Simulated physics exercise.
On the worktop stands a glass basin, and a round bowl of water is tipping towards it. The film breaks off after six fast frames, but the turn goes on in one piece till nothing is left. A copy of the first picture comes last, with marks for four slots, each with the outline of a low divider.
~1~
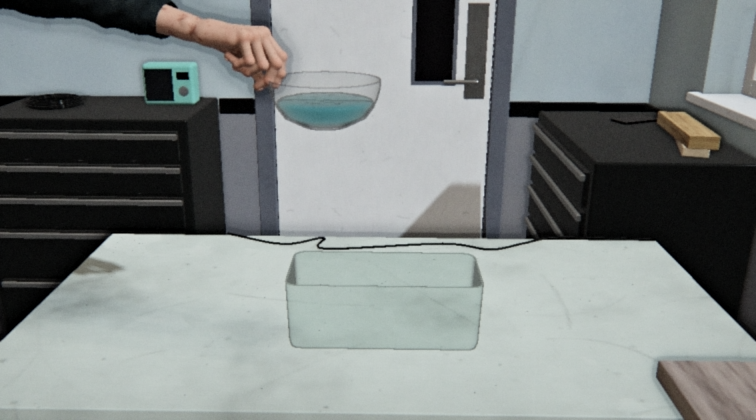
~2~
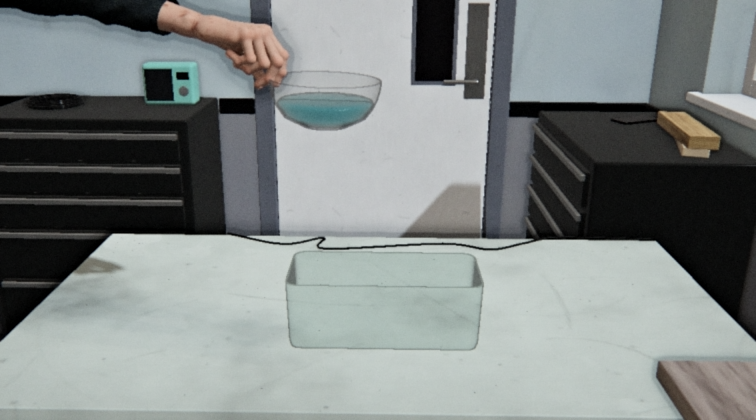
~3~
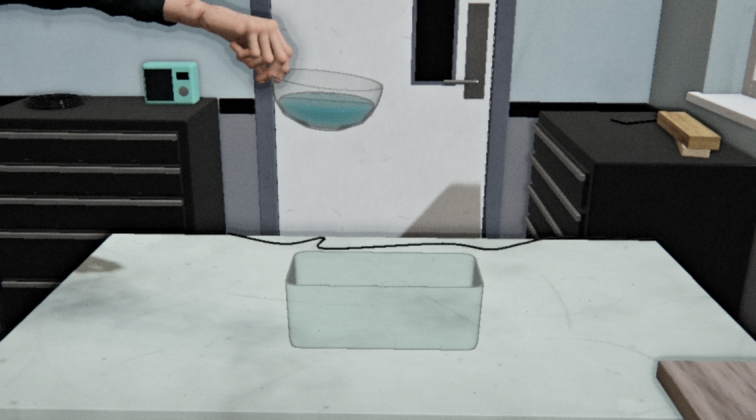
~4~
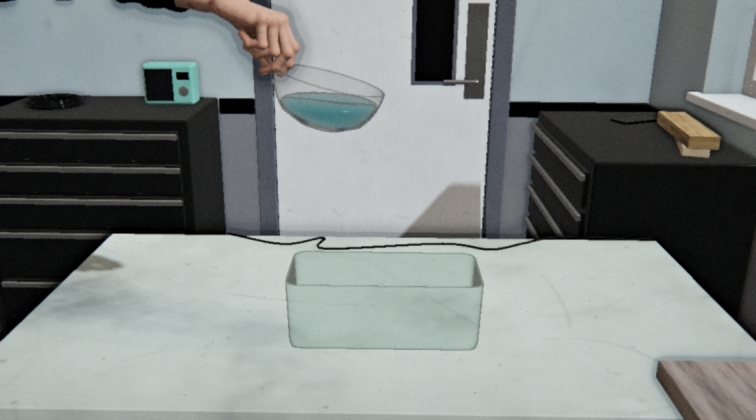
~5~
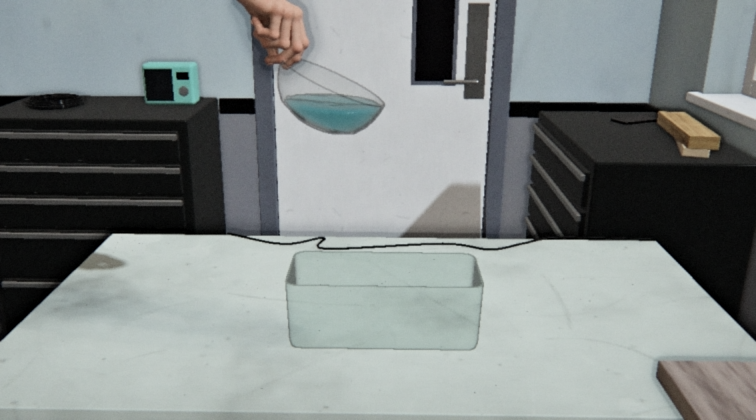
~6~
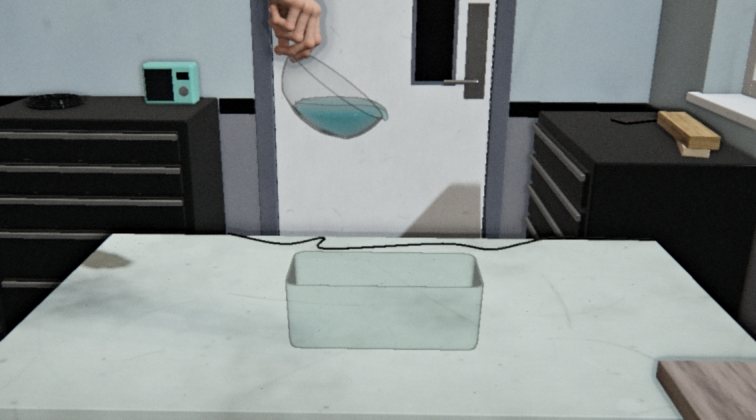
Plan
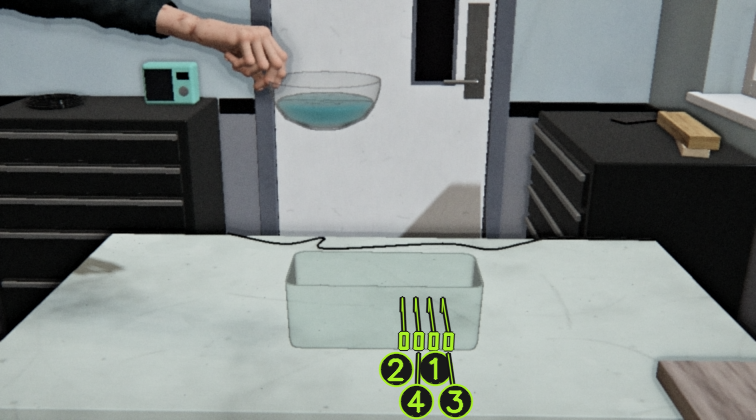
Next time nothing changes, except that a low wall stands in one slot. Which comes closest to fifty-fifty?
The answer is slot 4.
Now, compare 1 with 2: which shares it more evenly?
2 it is.
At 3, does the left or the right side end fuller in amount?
The left one.
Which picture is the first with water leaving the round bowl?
In picture 6.
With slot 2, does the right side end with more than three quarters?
No, it does not.
On the marked copy, 1 at (433, 353); 2 at (403, 353); 3 at (448, 353); 4 at (418, 353).
Choosing 1, about 71 % ends left of the wall and 25 % right of it; 4 % is lost outside.
Choosing 2, about 35 % ends left of the wall and 62 % right of it.
Choosing 3, about 82 % ends left of the wall and 13 % right of it; 5 % is lost outside.
Choosing 4, about 51 % ends left of the wall and 46 % right of it; 3 % is lost outside.
